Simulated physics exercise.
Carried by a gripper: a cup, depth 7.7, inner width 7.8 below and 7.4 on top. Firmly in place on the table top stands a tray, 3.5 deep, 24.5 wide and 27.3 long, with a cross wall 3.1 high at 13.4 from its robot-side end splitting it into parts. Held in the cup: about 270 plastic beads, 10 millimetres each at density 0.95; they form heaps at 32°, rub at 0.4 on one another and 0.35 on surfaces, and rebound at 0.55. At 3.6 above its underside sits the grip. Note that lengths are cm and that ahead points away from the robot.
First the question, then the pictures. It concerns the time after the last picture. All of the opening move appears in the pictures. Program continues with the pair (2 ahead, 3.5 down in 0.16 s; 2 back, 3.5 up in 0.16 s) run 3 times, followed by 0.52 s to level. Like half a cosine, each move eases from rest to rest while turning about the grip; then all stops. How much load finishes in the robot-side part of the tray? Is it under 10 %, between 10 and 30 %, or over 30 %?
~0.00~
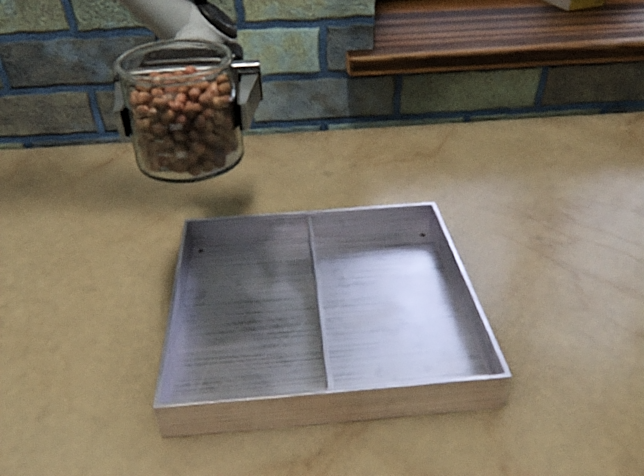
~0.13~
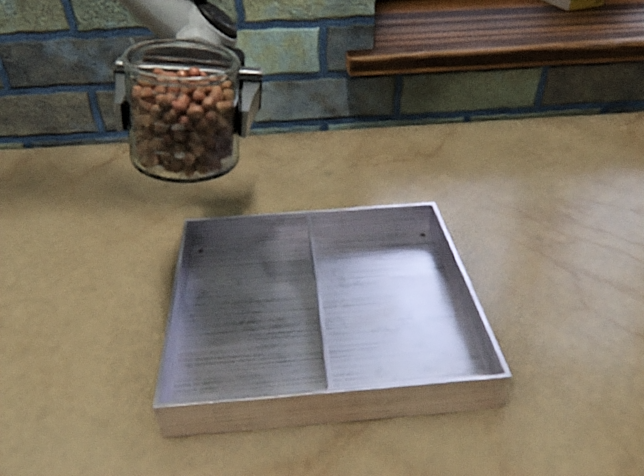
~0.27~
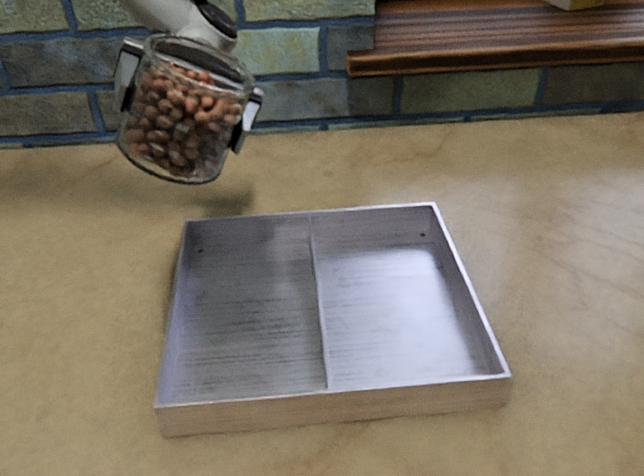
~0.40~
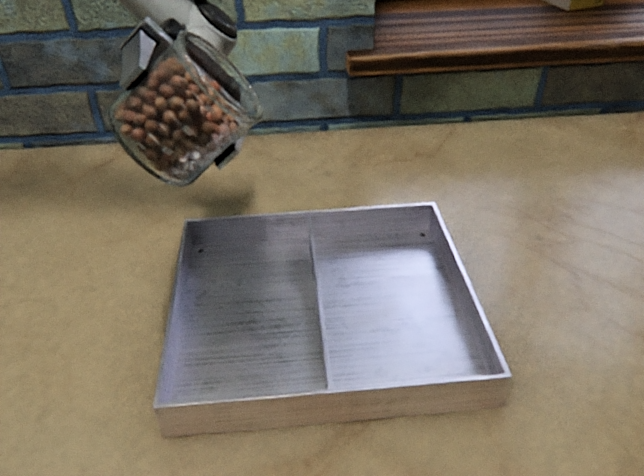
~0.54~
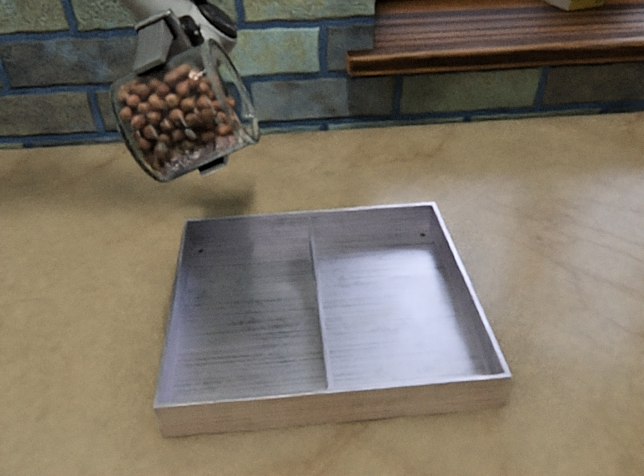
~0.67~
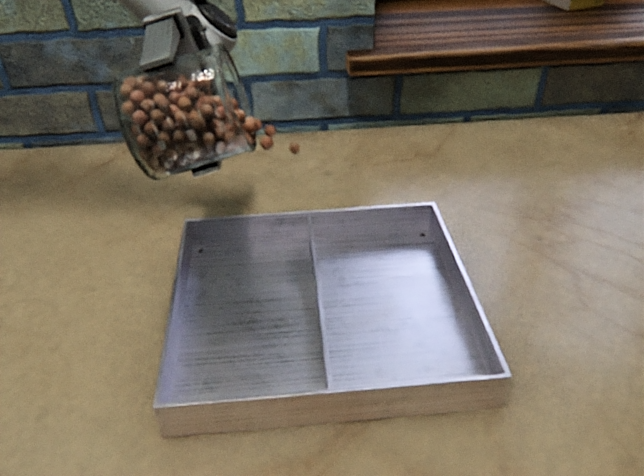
It is under 10 %.
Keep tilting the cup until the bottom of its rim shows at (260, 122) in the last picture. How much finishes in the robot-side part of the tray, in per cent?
Around 0 per cent of it.
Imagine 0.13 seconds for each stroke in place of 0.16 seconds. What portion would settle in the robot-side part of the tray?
I'd expect some 5 per cent.
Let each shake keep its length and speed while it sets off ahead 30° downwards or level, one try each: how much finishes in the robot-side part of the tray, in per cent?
Estimates, in order: 15 % then 20 %.
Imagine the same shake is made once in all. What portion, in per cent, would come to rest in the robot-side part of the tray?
My guess is near 5 per cent.
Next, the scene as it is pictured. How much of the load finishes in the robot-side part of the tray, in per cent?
Around 5 in a hundred.
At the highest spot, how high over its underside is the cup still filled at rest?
Top of the fill: Near 7.5 cm.
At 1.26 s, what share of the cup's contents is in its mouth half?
Roughly 35 %.
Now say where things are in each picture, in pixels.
In the first picture, cup middle at (184, 111), level; upper third of the load around (182, 98), from x 135 to 235, top at y 70; 271 in the cup.
In the second picture, cup middle at (184, 111), tilted 7° forward; upper third of the load around (177, 97), from x 140 to 230, top at y 75.
In the third picture, cup middle at (185, 111), tilted 26° forward; upper third of the load around (176, 97), from x 130 to 235, top at y 70.
In the fourth picture, cup middle at (186, 112), tilted 50° forward; upper third of the load around (171, 95), from x 125 to 235, top at y 60.
In the fifth picture, cup middle at (187, 113), tilted 69° forward; upper third of the load around (171, 92), from x 125 to 230, top at y 70.
In the sixth picture, cup middle at (187, 113), tilted 76° forward; upper third of the load around (167, 99), from x 130 to 295, top at y 75; 270 in the cup, 1 in flight or on a rim.
After 1.26 s, tilted 76° forward, highest piece 24 above the table; 244 in the cup, 13 in the far-side part, 8 in the robot-side part, 6 in flight or on a rim.
After 1.85 s, tilted 46° forward, highest piece 23 above the table; 243 in the cup, 20 in the far-side part, 8 in the robot-side part.
After 2.35 s, level, highest piece 26 above the table; 243 in the cup, 20 in the far-side part, 8 in the robot-side part.
After 3.40 s, level, highest piece 26 above the table; 243 in the cup, 20 in the far-side part, 8 in the robot-side part.
At rest, 243 in the cup, 20 in the far-side part, 8 in the robot-side part. That is 3 % in the robot-side part of the tray.
